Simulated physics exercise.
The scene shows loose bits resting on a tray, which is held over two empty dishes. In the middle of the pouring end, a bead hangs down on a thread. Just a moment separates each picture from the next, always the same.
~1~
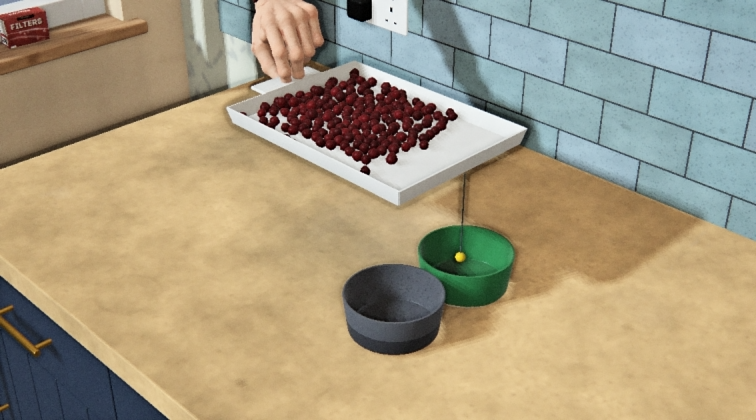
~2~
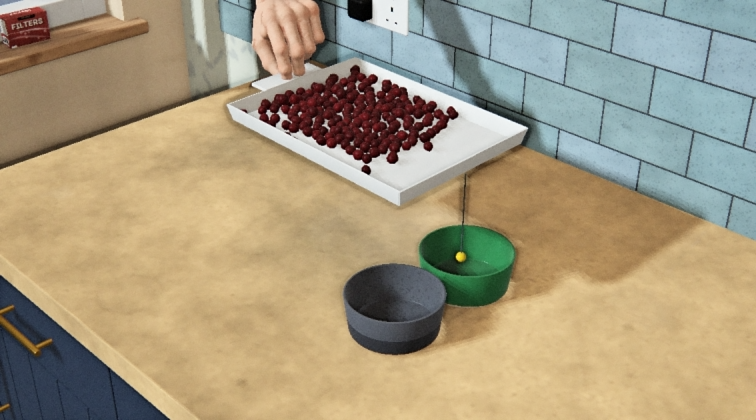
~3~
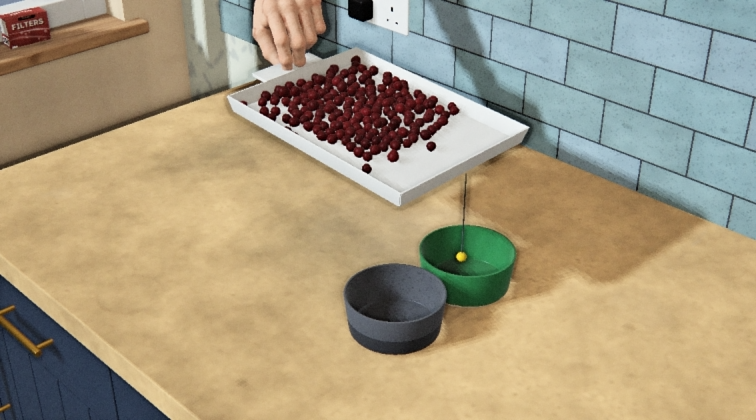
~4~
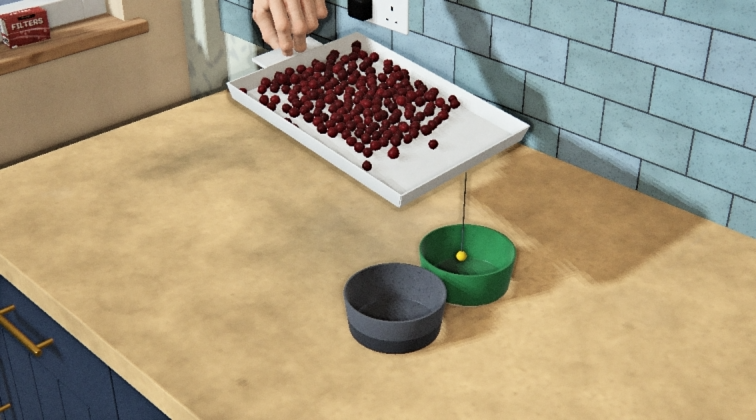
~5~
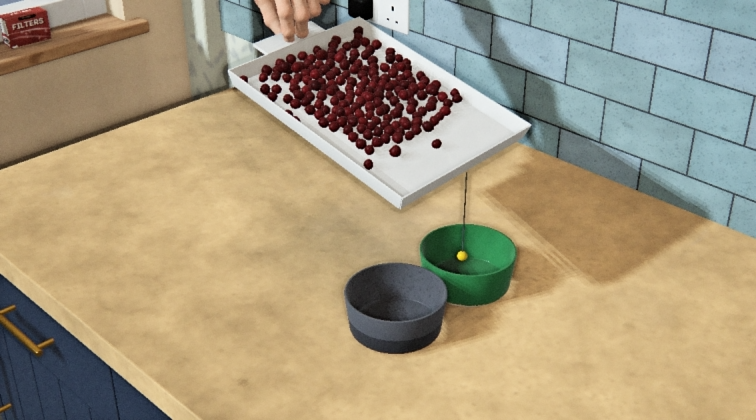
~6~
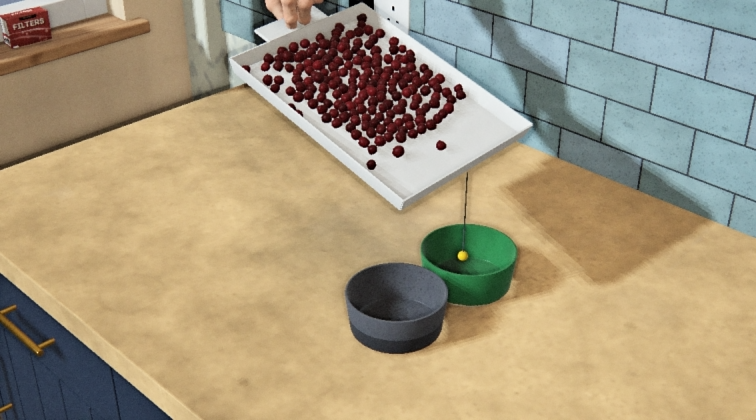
In this clip, a hand grips the far end of a white tray of dark red dried cherries above a gray dish and a green dish, gradually tilting it toward its near edge while a yellow bead hangs almost still.
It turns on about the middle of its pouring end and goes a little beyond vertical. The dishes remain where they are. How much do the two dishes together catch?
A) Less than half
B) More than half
(A) Less than half.
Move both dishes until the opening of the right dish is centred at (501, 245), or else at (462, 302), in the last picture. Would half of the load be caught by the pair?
Result, first place: Not as much as half; second place: Exceeding half.
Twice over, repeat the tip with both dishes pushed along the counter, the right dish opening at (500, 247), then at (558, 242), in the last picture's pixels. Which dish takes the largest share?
For the first placement, the left-side one; for the second placement, the left-side one.
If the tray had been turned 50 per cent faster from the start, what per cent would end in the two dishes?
Result: About 20 per cent.
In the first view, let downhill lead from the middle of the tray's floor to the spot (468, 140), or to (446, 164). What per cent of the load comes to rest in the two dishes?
Somewhere close to 30 % the first time, 0 % the second.
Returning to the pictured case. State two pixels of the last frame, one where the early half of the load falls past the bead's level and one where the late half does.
First part (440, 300), rest (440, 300).
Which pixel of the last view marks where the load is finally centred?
I'd mark it at roughly (464, 363).
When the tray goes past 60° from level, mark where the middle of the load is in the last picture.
I'd put the middle of the pieces at roughly (432, 156).
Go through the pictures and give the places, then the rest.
The first frame shows corners of the pouring end (399, 188) and (521, 128), level; middle of the load (356, 118), dried cherries; left dish (431, 329); right dish (502, 284); bead on its thread (460, 257).
The second frame shows corners of the pouring end (400, 189) and (522, 128), level; middle of the load (356, 116).
The third frame shows corners of the pouring end (400, 190) and (523, 127), tipped barely, lowest at the left corner; middle of the load (357, 110).
The fourth frame shows corners of the pouring end (401, 192) and (524, 125), tipped a little, lowest at the left corner; middle of the load (358, 101).
The fifth frame shows corners of the pouring end (402, 194) and (525, 124), tipped a little, lowest at the left corner; middle of the load (359, 93).
The sixth frame shows corners of the pouring end (403, 196) and (527, 124), tipped clearly, lowest at the left corner; middle of the load (362, 85), about a tenth on the move; left dish (433, 328); right dish (505, 282).
Just after the last frame, tray tipped steeply; the larger part on the tray; about a tenth outside both; about a tenth in the air.
A moment on, tray tipped right over; roughly a quarter on the tray; about a tenth in the left dish; roughly half outside both; roughly a quarter in the air.
Further on, tray tipped past a quarter turn; roughly a quarter in the left dish; the larger part outside both.
When it is over, tray tipped past a quarter turn; roughly a quarter in the left dish; not one in the right dish; the larger part outside both.
